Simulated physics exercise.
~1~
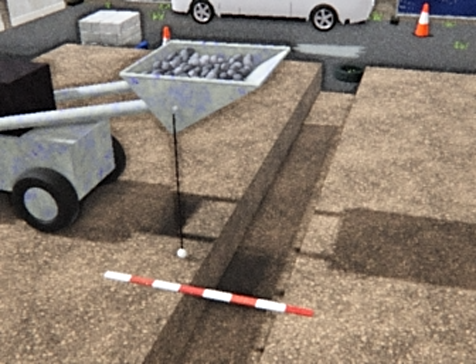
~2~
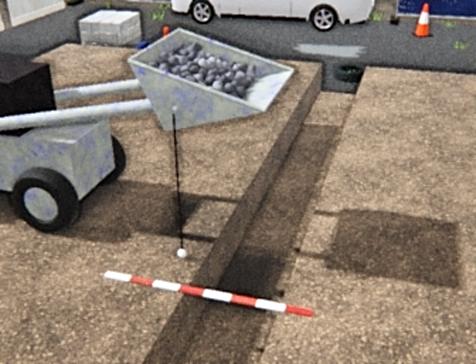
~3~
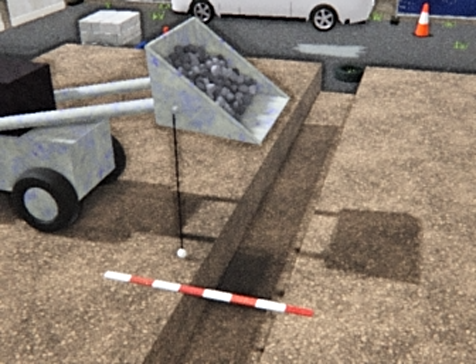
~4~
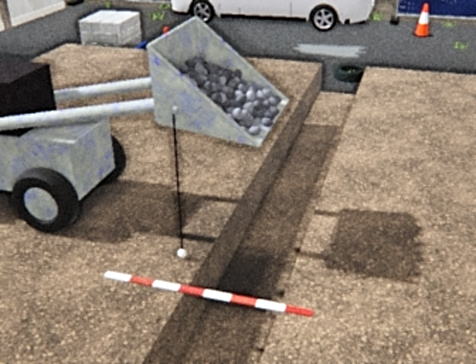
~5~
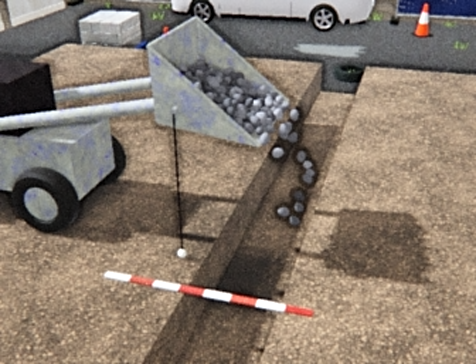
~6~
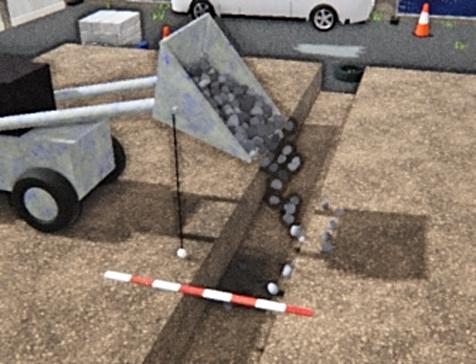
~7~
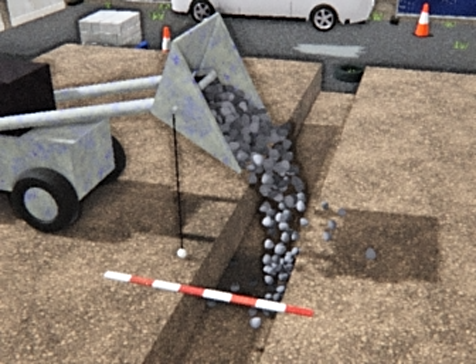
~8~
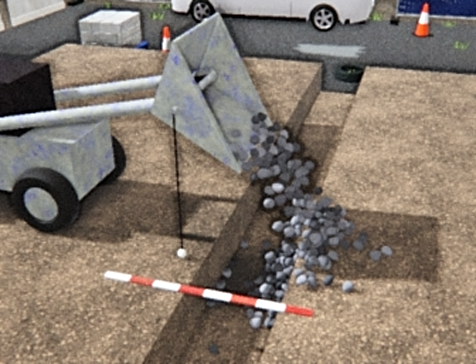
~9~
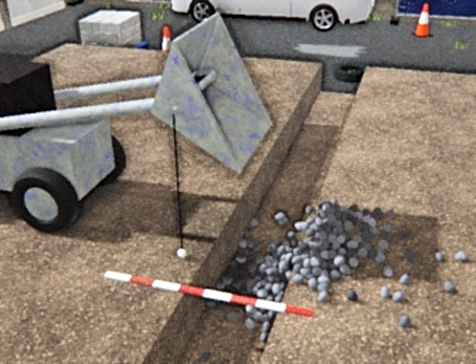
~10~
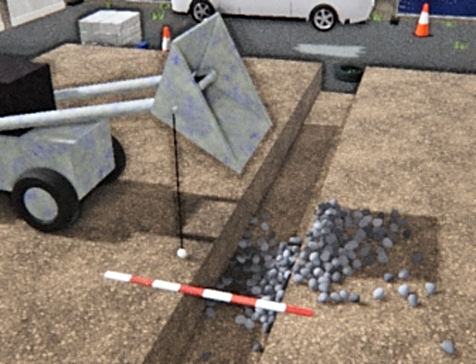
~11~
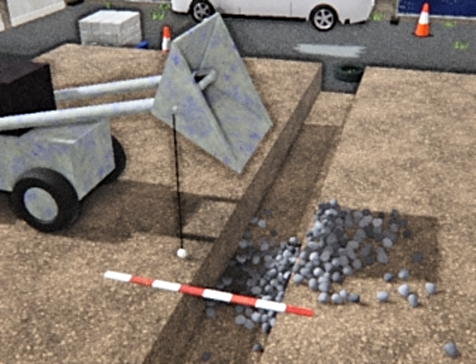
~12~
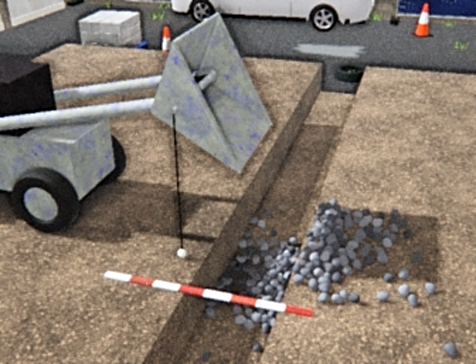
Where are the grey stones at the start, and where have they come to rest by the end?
At the start the stones sit in the loader's raised bucket. By the end they lie lower and to the right, partly in the trench and partly spread over the ground on its right side.
